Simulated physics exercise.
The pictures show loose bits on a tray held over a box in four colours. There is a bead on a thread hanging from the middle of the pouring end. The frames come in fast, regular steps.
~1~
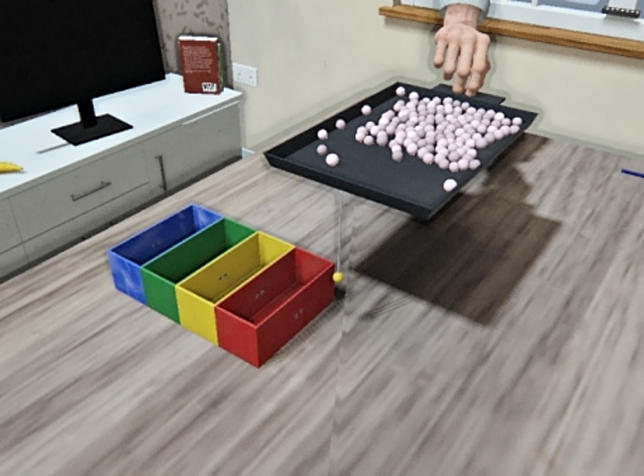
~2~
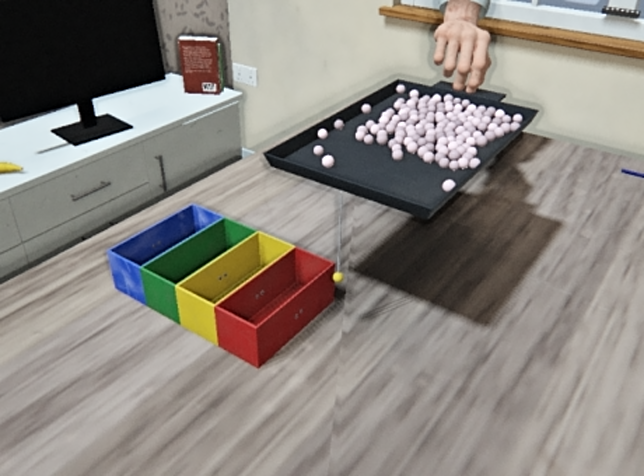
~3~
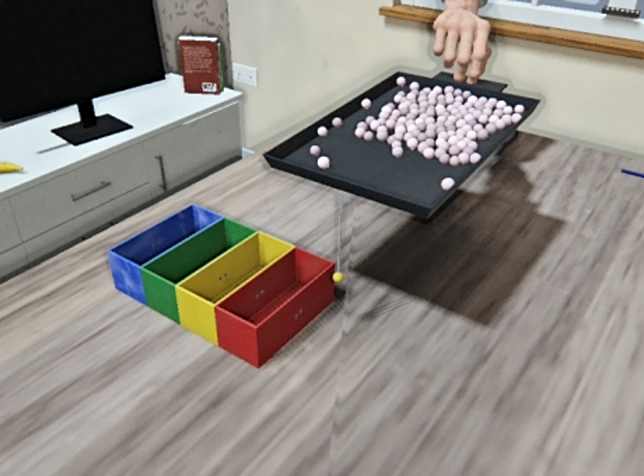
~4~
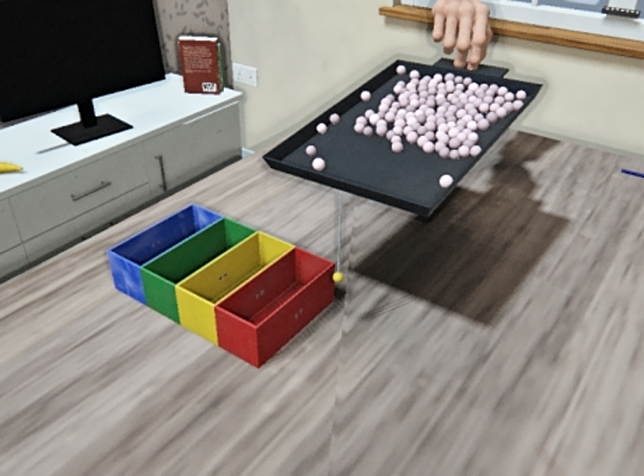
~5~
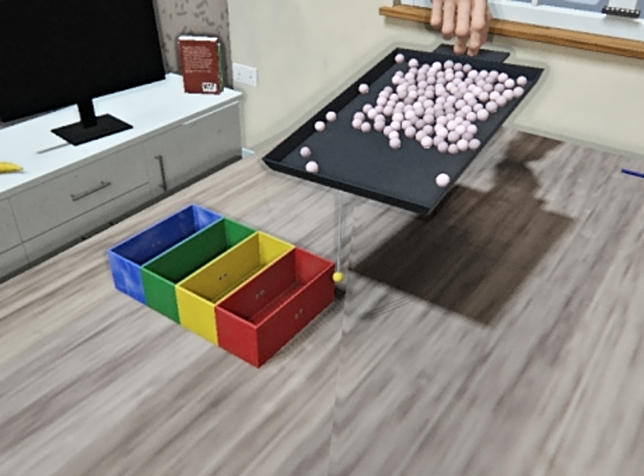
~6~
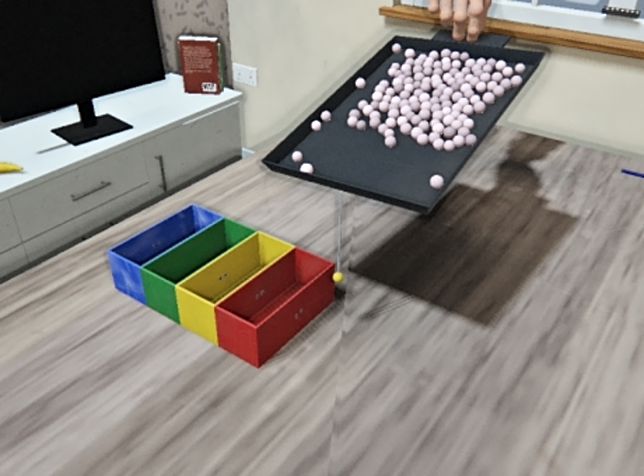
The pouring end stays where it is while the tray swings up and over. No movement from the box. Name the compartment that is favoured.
Red.
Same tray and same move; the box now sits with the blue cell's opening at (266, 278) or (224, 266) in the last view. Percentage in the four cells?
Roughly 80 %, then roughly 90 %.
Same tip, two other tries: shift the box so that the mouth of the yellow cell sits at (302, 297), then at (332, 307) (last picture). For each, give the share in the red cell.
Respectively 0 percent and 0 percent.
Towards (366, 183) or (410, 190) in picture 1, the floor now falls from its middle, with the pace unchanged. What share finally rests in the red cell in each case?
I'd say roughly 10 percent with the first slope, 0 percent with the other.
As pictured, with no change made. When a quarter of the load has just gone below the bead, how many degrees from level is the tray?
Close to 55 degrees, I reckon.
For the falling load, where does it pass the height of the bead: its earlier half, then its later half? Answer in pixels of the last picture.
The opening part goes through (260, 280); what follows goes through (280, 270).
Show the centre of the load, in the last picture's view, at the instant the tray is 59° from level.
Roughly at (294, 191).
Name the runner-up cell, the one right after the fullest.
Ranked second: Yellow.
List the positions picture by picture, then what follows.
In the first frame, corners of the pouring end near (271, 152) and (429, 204), level; middle of the load near (441, 129), sugar pearls; bead on its thread near (338, 277); blue cell near (127, 274); green cell near (161, 292); yellow cell near (197, 312); red cell near (237, 333).
In the second frame, corners of the pouring end near (271, 153) and (429, 204), level; middle of the load near (442, 127).
In the third frame, corners of the pouring end near (270, 154) and (428, 203), tipped barely, lowest at the left corner; middle of the load near (442, 121).
In the fourth frame, corners of the pouring end near (270, 155) and (428, 202), tipped a little, lowest at the left corner; middle of the load near (442, 111).
In the fifth frame, corners of the pouring end near (269, 157) and (427, 202), tipped a little, lowest at the left corner; middle of the load near (441, 102), a little on the move.
In the sixth frame, corners of the pouring end near (269, 158) and (426, 201), tipped clearly, lowest at the left corner; middle of the load near (438, 95), all but a few on the move; blue cell near (127, 274); green cell near (161, 292); yellow cell near (197, 312); red cell near (237, 333).
Shortly afterwards, tray tipped steeply; near half on the tray; a little in the red cell; a little in the yellow cell; only a few in the green cell; near a quarter falling or outside the box.
Next, tray tipped right over; near a third in the red cell; near a quarter in the yellow cell; only a few in the green cell; only a few in the blue cell; near a third falling or outside the box.
Some moments later, tray tipped past a quarter turn; near half in the red cell; near a quarter in the yellow cell; only a few in the green cell; only a few in the blue cell; near a third falling or outside the box.
In the end, tray tipped past a quarter turn; near half in the red cell; near a quarter in the yellow cell; only a few in the green cell; only a few in the blue cell; near a third outside the box.
